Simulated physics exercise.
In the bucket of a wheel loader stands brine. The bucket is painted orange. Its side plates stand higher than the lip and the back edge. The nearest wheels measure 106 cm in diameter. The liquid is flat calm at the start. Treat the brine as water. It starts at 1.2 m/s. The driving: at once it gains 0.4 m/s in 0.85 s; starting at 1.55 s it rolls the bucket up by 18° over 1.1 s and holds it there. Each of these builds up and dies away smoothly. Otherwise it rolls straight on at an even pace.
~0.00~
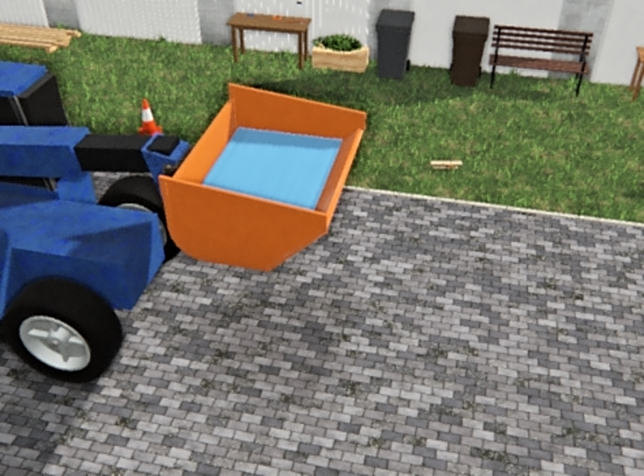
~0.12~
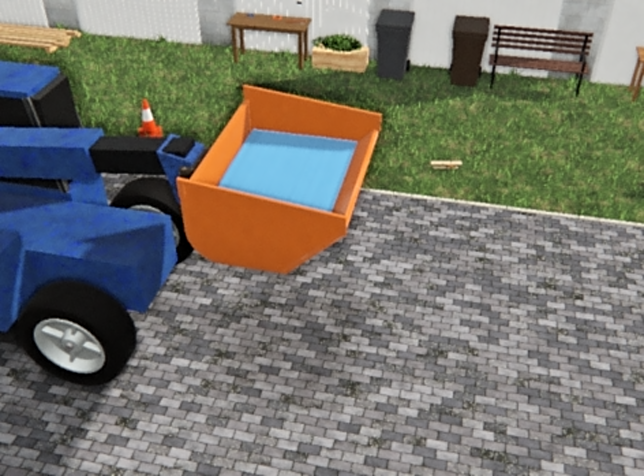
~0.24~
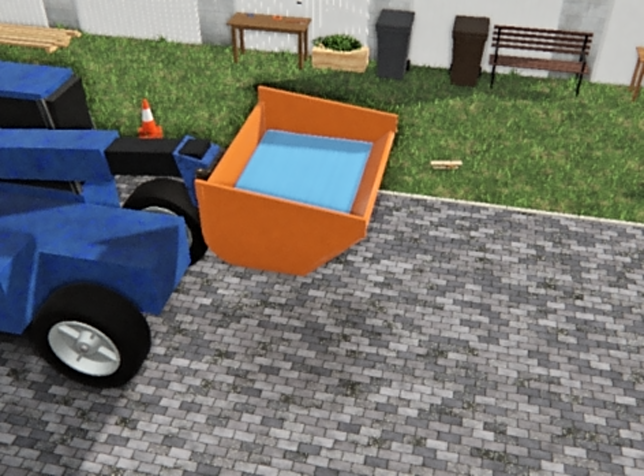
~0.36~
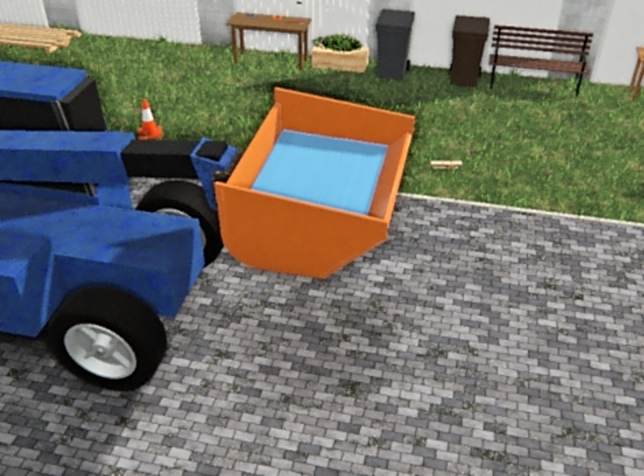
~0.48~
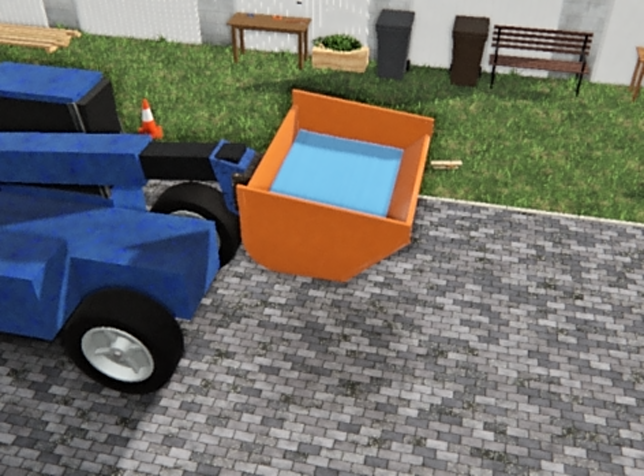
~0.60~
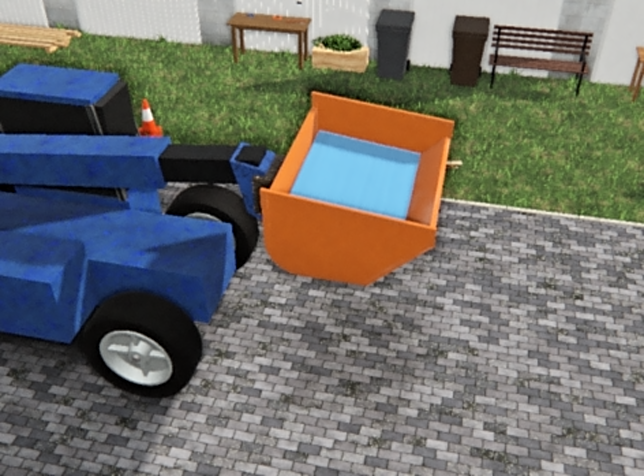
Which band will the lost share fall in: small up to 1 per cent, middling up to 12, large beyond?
A small spill.
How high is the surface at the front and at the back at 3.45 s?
About 22 cm in front and 42 cm behind.
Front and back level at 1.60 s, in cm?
About 30 cm in front and 24 cm behind.
Then, 1.60 s in, the surface stands 25 cm at the back and 31 cm at the front; all of it is still inside.
Then, 2.50 s in, the bucket is at 18° back, the surface stands 46 cm at the back and 18 cm at the front; all of it is still inside.
Then, 3.45 s in, the bucket is at 18° back, the surface stands 41 cm at the back and 22 cm at the front; all of it is still inside.
Then, 5.53 s in, all of it is still inside.
